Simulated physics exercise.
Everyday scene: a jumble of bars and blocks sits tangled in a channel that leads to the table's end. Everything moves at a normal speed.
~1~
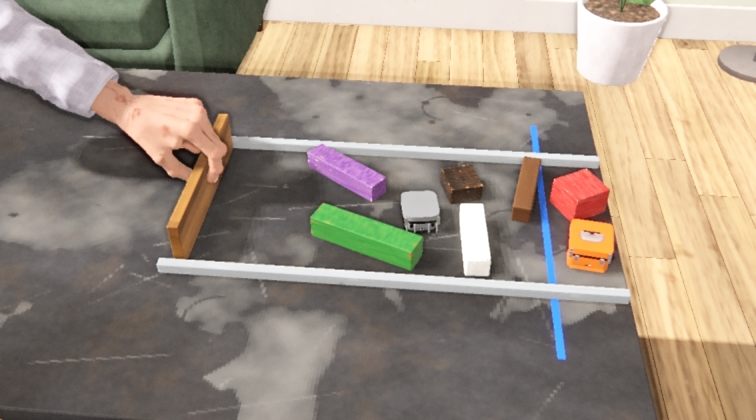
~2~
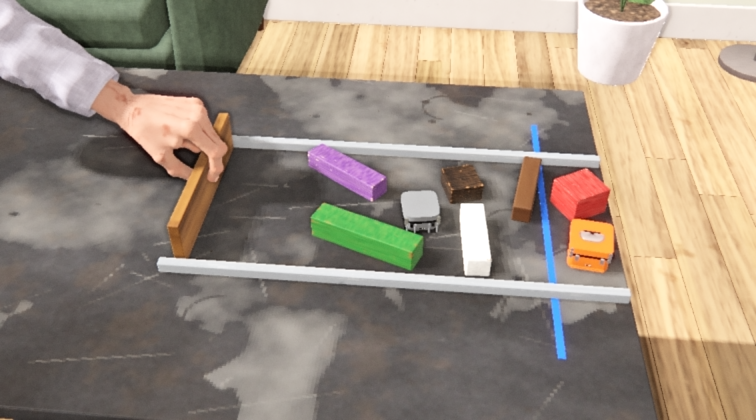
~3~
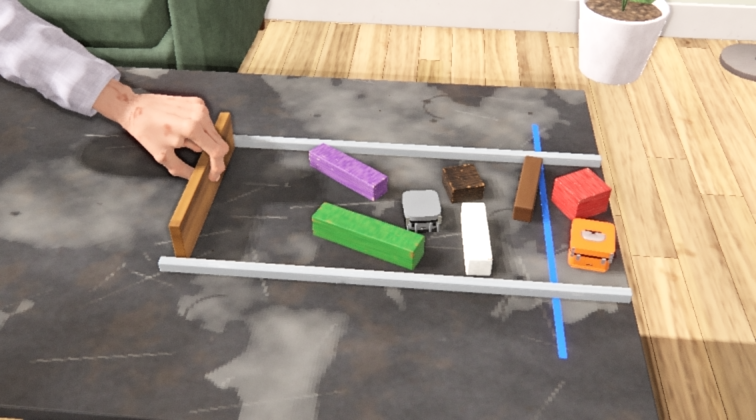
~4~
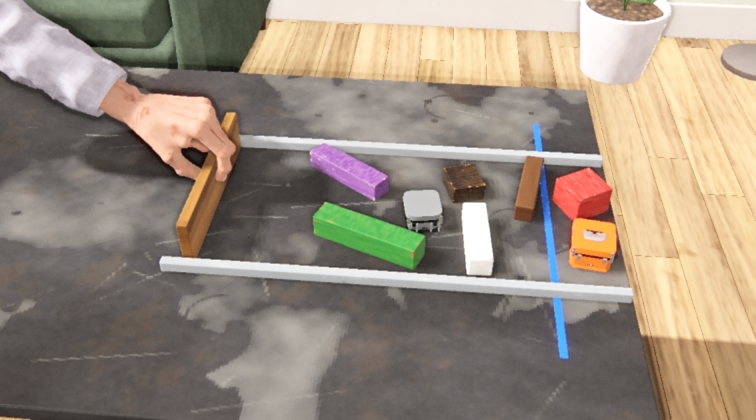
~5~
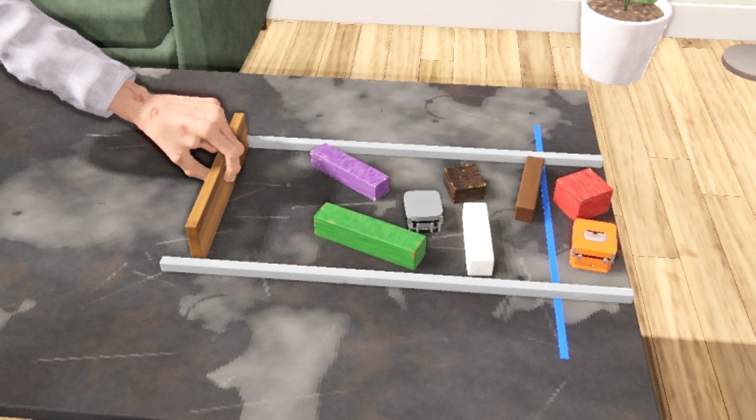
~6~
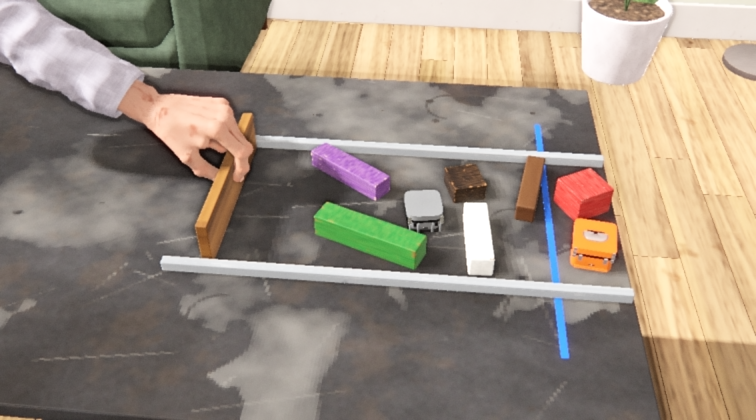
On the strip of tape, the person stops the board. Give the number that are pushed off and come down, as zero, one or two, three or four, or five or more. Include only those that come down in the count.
Three or four come down.
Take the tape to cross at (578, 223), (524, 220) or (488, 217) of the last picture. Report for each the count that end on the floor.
Try 1: 6; try 2: 2; try 3: 0.
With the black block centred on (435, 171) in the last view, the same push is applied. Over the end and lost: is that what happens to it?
Lab note: It does not drop.
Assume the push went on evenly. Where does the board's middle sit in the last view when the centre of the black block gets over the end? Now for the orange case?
The black block puts it at (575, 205), the orange case at (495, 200).
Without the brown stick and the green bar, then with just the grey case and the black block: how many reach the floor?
First 2, then 1.
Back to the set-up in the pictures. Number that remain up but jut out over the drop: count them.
I get 1.
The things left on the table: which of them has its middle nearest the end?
The green bar is foremost.
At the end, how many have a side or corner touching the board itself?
Result: 2 in all.
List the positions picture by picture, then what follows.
The first picture shows orange case (589, 247); red block (580, 196); brown stick (527, 188); board (204, 183); tape (545, 222).
The second picture shows red block (580, 196); black block (461, 184).
The third picture shows brown stick (528, 188); purple bar (348, 171).
The fourth picture shows orange case (592, 246); green bar (369, 235).
The fifth picture shows red block (583, 195); white bar (477, 238).
The sixth picture shows orange case (593, 246); red block (583, 195); brown stick (530, 188); board (229, 183); tape (549, 221).
A little later, none off yet; orange case at rest near (593, 246); red block at rest near (583, 195); brown stick at rest near (530, 188).
Next, none off yet; orange case at rest near (593, 246); red block at rest near (583, 195); brown stick moving near (535, 186).
When it is over, the number that fall off is three or four; down, white bar, brown stick, red block and orange case.
